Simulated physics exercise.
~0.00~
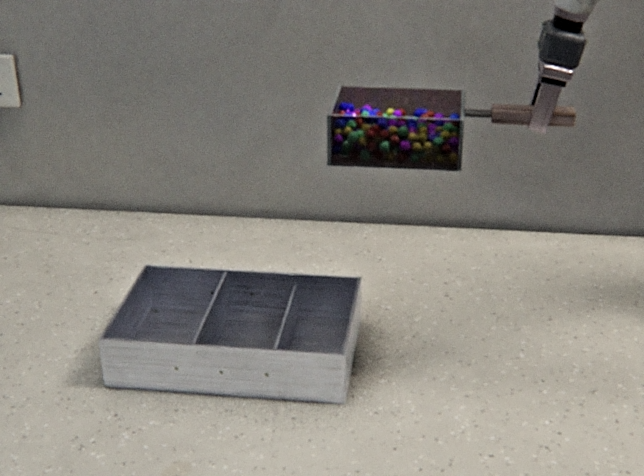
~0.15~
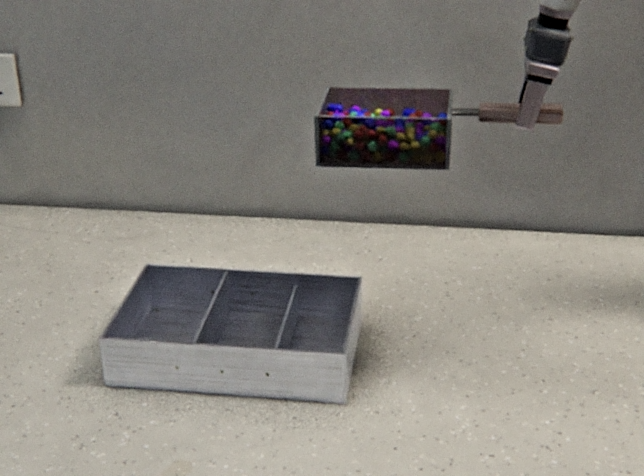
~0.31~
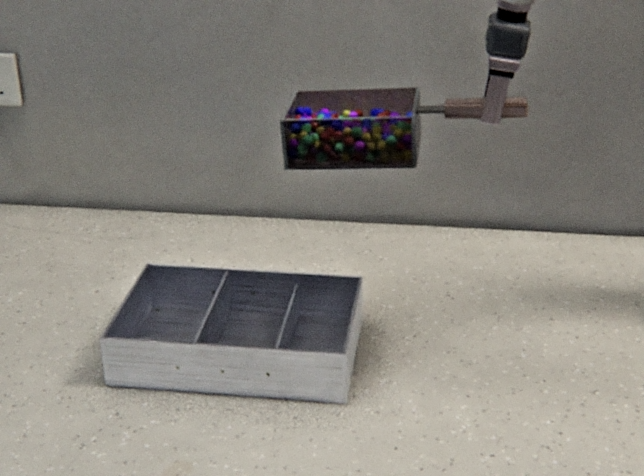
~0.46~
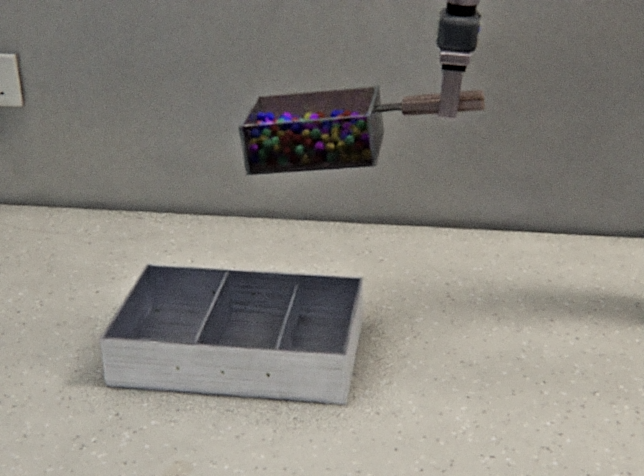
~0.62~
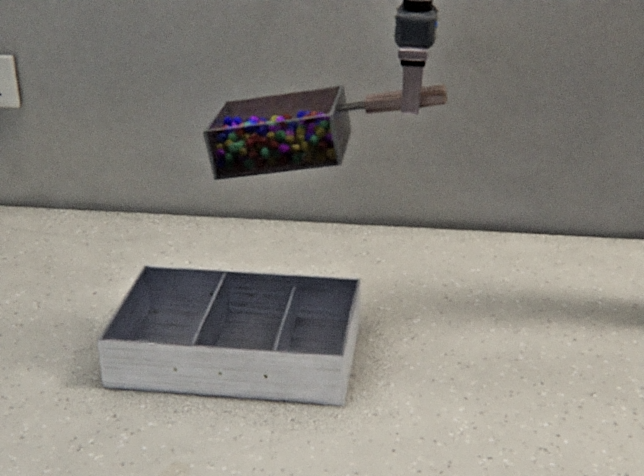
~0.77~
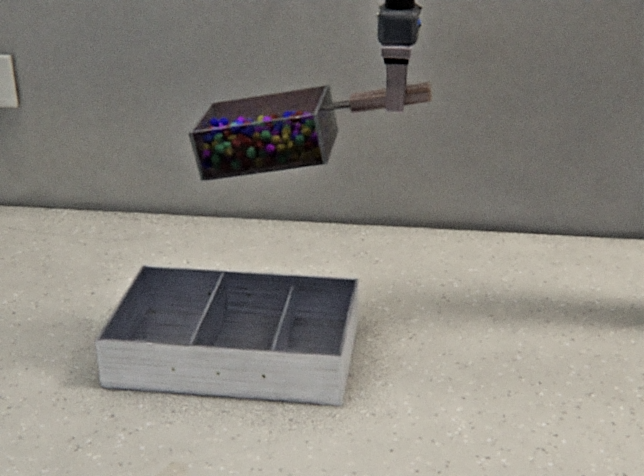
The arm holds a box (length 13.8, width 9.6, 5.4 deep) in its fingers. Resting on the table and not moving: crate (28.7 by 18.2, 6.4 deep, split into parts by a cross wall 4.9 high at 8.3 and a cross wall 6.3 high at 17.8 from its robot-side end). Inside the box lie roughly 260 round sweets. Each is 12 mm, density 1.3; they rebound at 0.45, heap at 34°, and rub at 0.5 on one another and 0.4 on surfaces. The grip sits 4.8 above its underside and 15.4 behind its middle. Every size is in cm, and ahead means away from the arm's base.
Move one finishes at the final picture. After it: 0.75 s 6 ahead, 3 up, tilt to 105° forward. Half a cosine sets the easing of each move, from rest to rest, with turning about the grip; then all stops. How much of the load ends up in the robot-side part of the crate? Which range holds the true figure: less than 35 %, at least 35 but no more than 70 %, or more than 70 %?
The true figure is at least 35 but no more than 70 %.
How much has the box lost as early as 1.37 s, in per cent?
I'd put it at some 10 percent up to then.
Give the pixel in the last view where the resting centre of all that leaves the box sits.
It ends up close to (342, 355).
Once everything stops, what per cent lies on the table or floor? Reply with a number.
Around 45 in a hundred.
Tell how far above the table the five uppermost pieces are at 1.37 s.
28 cm, roughly.
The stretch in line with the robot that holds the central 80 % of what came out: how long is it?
Length: Close to 18 cm.
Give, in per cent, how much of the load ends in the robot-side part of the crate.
Close to 50 in a hundred.
By 1.07 s, tilted 43° forward, highest piece 29 above the table; 258 in the box.
By 1.37 s, tilted 96° forward, highest piece 28 above the table; 227 in the box, 17 in the robot-side part, 14 in flight or on a rim.
By 1.72 s, tilted 105° forward, highest piece 21 above the table; 98 in the box, 92 in the robot-side part, 37 on the table or floor, 31 in flight or on a rim.
By 2.77 s, tilted 105° forward, highest piece 7 above the table; 135 in the robot-side part, 120 on the table or floor, 3 in the middle part.
Final count, 135 in the robot-side part, 120 on the table or floor, 3 in the middle part. That is 52 % in the robot-side part of the crate.
